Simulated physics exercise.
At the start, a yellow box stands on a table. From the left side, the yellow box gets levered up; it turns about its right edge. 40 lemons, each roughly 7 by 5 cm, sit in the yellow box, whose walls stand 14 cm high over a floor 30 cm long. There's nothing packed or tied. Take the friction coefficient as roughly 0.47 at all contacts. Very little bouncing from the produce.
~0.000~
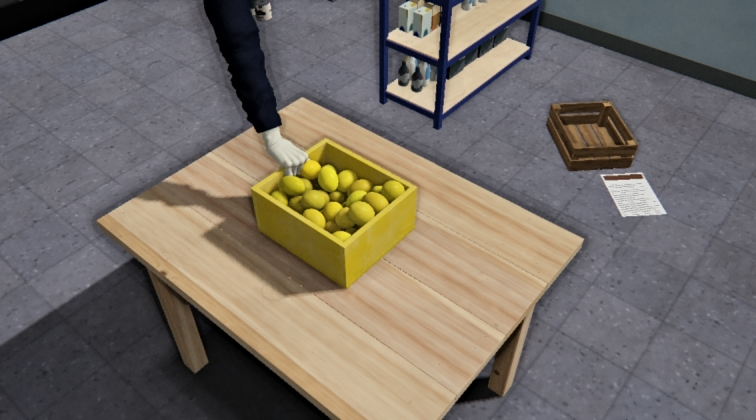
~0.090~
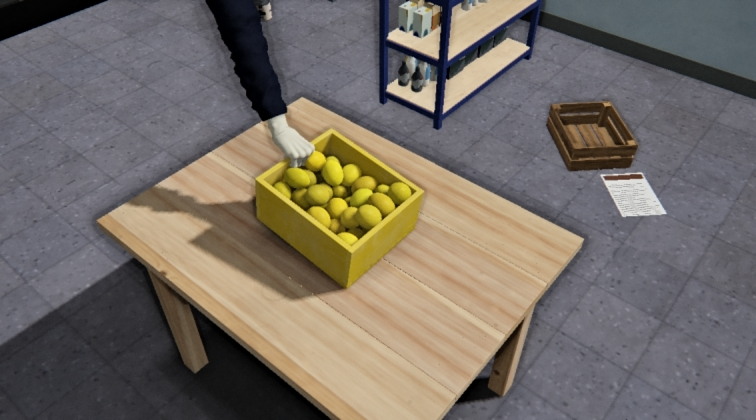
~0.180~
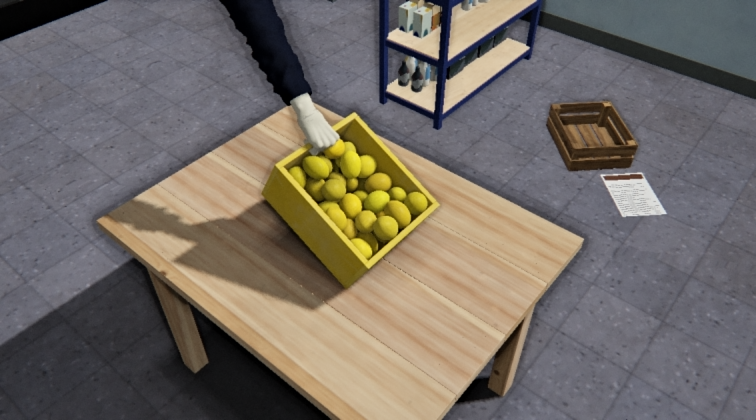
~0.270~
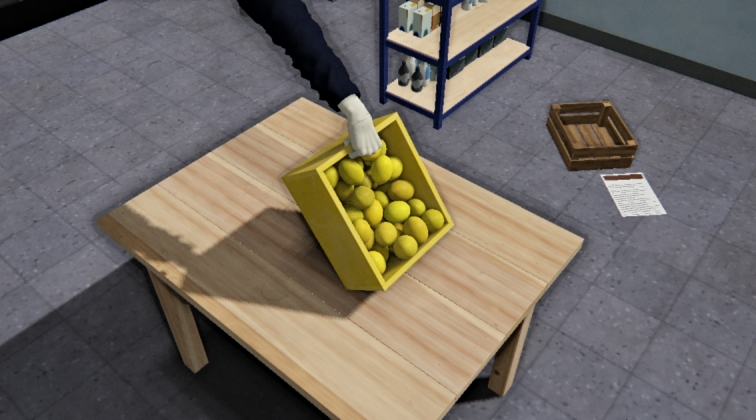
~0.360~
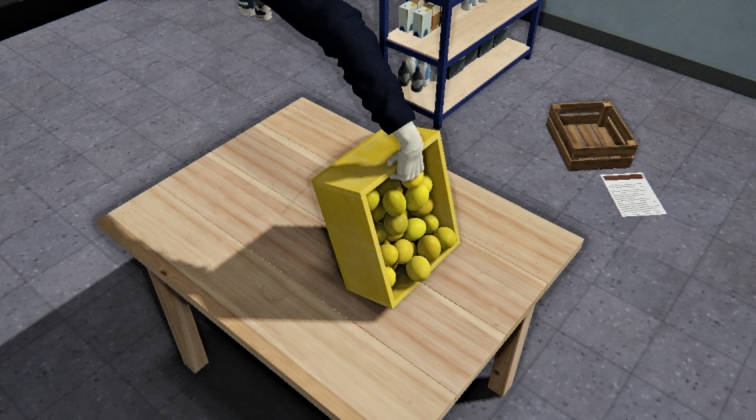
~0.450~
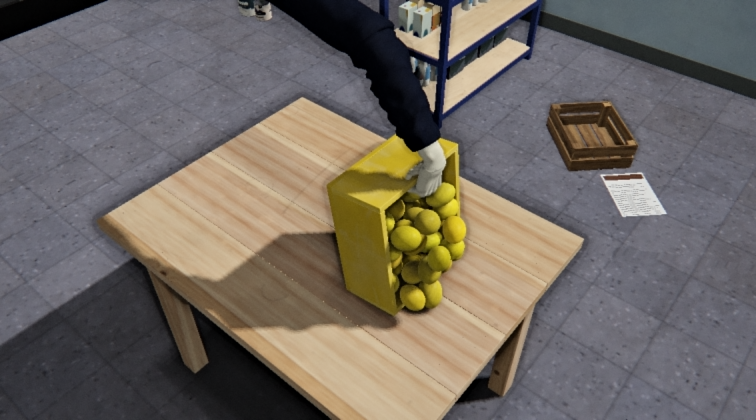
To begin with, a yellow box full of lemons sits level on a wooden table, a gloved hand at its far left side. The hand levers the box up from the left, turning it about its right edge. The box stands nearly on its side, with lemons bulging out of its open top.
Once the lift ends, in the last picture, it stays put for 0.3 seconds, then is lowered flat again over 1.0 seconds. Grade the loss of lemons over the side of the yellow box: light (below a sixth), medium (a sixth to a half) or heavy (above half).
Heavy.
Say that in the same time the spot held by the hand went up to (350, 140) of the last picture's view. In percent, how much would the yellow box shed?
Yellow box 0%.
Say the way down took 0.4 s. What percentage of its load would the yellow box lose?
That would cost the yellow box 60 per cent of its load.
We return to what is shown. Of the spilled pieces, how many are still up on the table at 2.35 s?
About 8.
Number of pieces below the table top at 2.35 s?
About 16.
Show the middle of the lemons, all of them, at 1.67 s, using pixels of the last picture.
Centre approx. (454, 299).
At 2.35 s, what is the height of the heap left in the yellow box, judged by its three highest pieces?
Roughly 12 centimetres.
After 0.75 s, tilt 82°; yellow box 18 in, 22 out.
After 1.13 s, tilt 55°; yellow box 16 in, 24 out.
After 1.67 s, tilt 1°; yellow box 15 in, 25 out.
When it is over (at 2.35 s), yellow box 15 in, 25 out. Asked share, 25 of 40, 62 per cent.
